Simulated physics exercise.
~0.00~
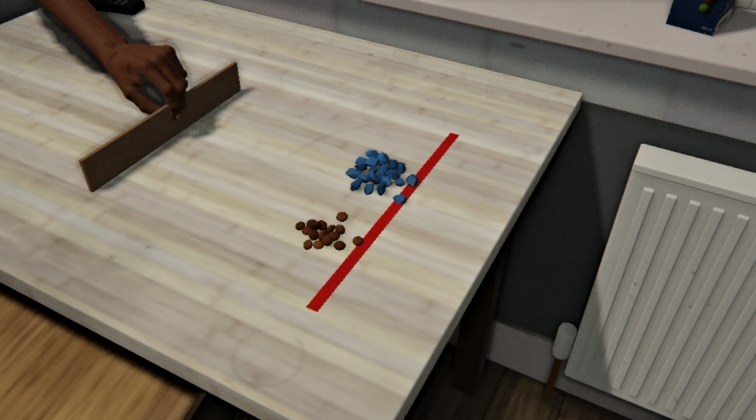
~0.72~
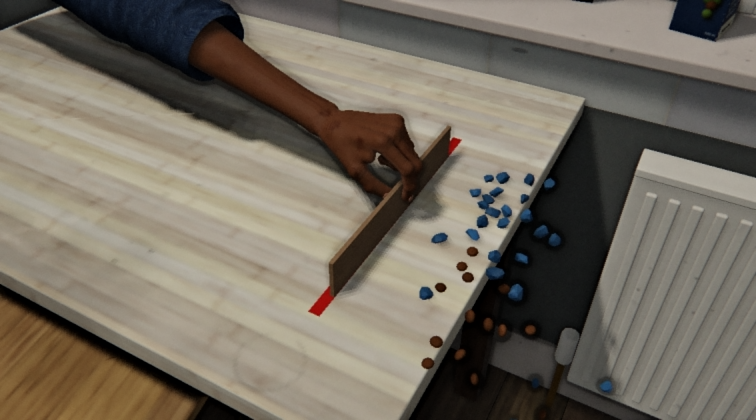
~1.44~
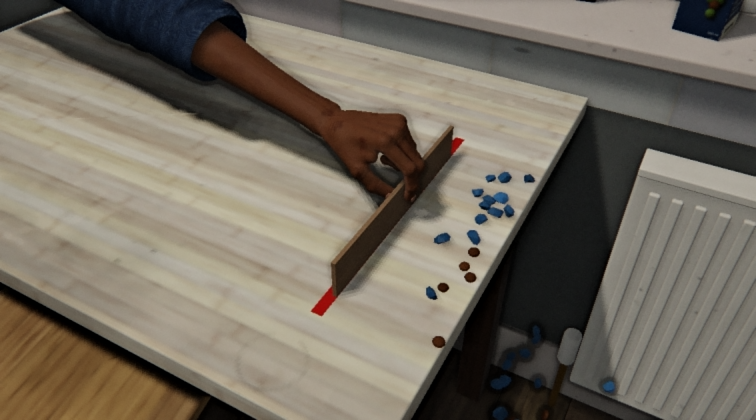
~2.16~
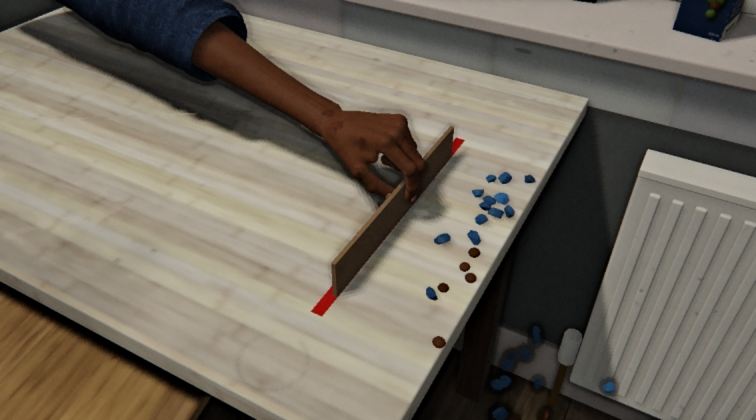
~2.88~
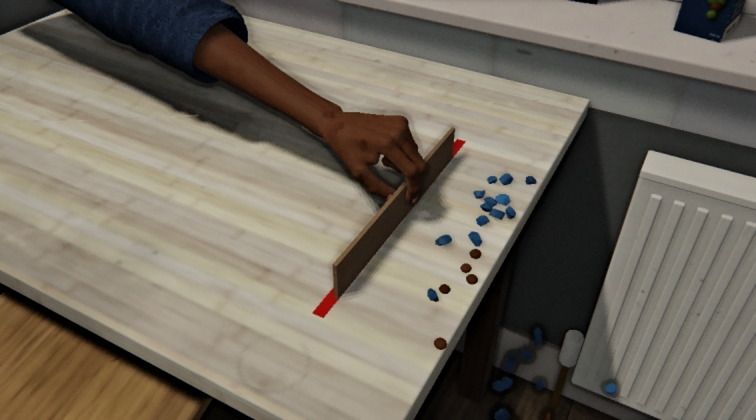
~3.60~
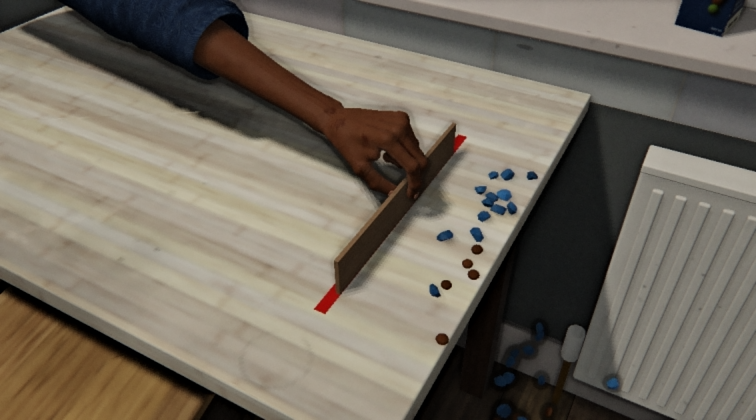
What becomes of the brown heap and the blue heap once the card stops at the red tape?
Both heaps get split up, with some of the brown bits and some of the blue bits dropping off the table edge. The rest of each stay scattered on the tabletop beyond the tape.
